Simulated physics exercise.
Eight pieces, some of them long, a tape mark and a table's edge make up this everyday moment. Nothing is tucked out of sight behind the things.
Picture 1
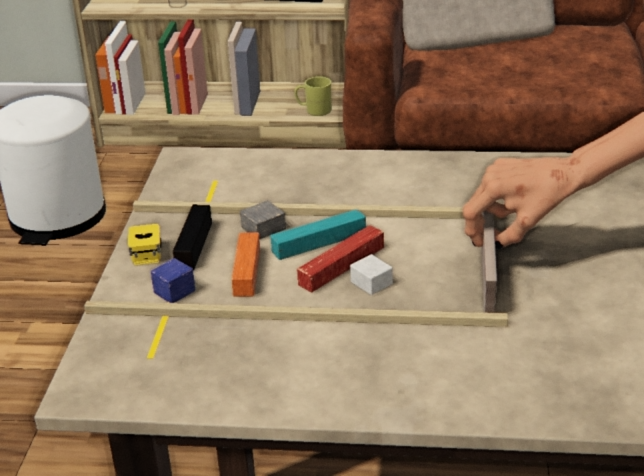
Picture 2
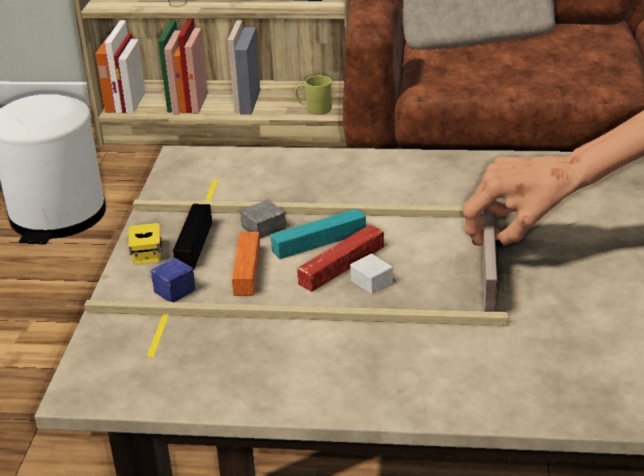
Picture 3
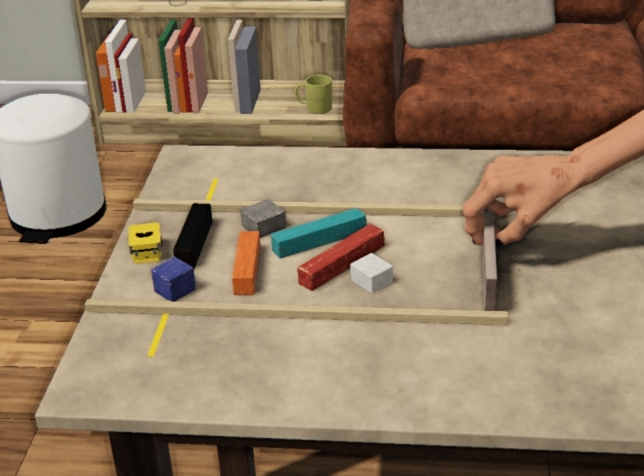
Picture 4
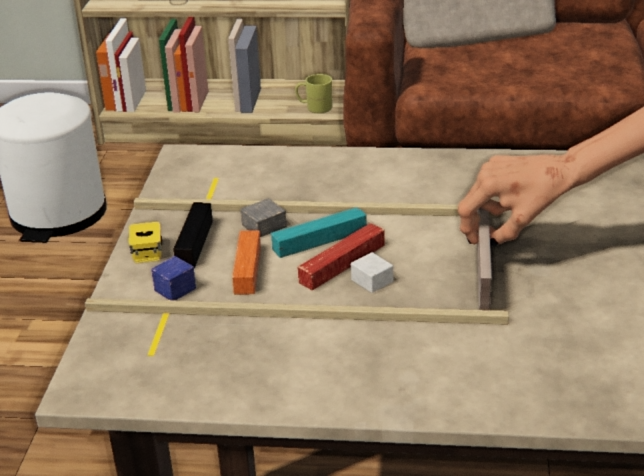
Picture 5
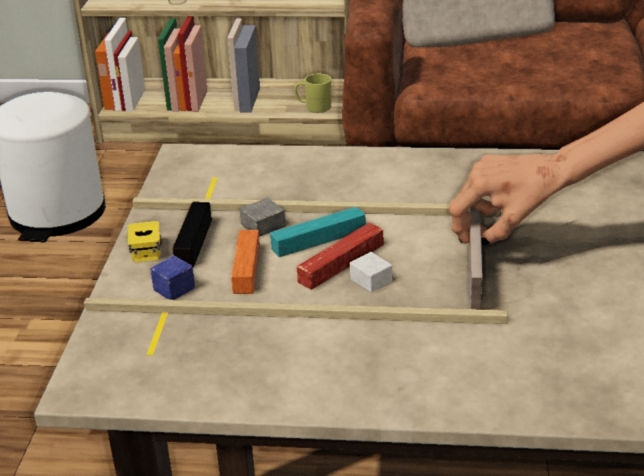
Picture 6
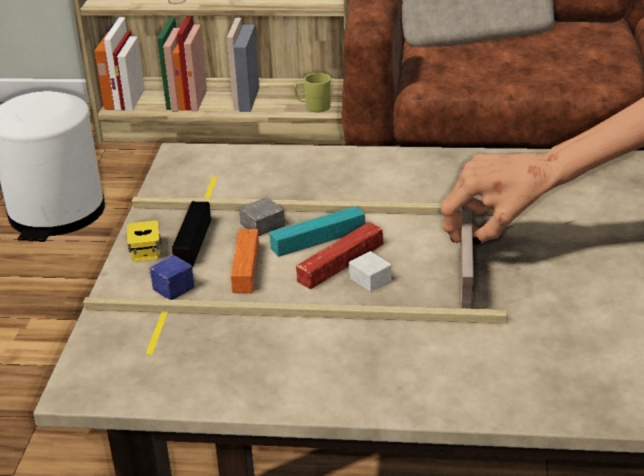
A hand holding an upright board on a table, then sliding it slightly left toward colored blocks lying between two wooden strips.
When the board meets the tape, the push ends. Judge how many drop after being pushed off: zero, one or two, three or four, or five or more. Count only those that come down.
Count: Three or four.
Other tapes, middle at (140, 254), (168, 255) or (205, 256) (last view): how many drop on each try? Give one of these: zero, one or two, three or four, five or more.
Run 1 - 5 or more; run 2 - three to four; run 3 - just one or two.
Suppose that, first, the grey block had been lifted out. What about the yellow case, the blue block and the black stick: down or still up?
Note: Yellow case is off by the end; blue block is off by the end; black stick is on by the end.
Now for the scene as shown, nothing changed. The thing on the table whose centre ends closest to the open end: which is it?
Closest at the end: The orange bar.
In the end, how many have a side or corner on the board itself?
It's 3 of them.
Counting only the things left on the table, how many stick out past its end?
Tally: 1.
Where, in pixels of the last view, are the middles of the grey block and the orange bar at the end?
Final centres, in order: Near (155, 212), near (109, 259).
Early on, none off yet; yellow case at rest near (144, 242); blue block at rest near (172, 277); black stick at rest near (192, 233).
A while later, none off yet; yellow case travelled about its own width near (115, 236); blue block travelled well along near (112, 277); black stick travelled a little near (146, 230).
Finally, the number that fall off is three or four; lost, black stick, blue block and yellow case.
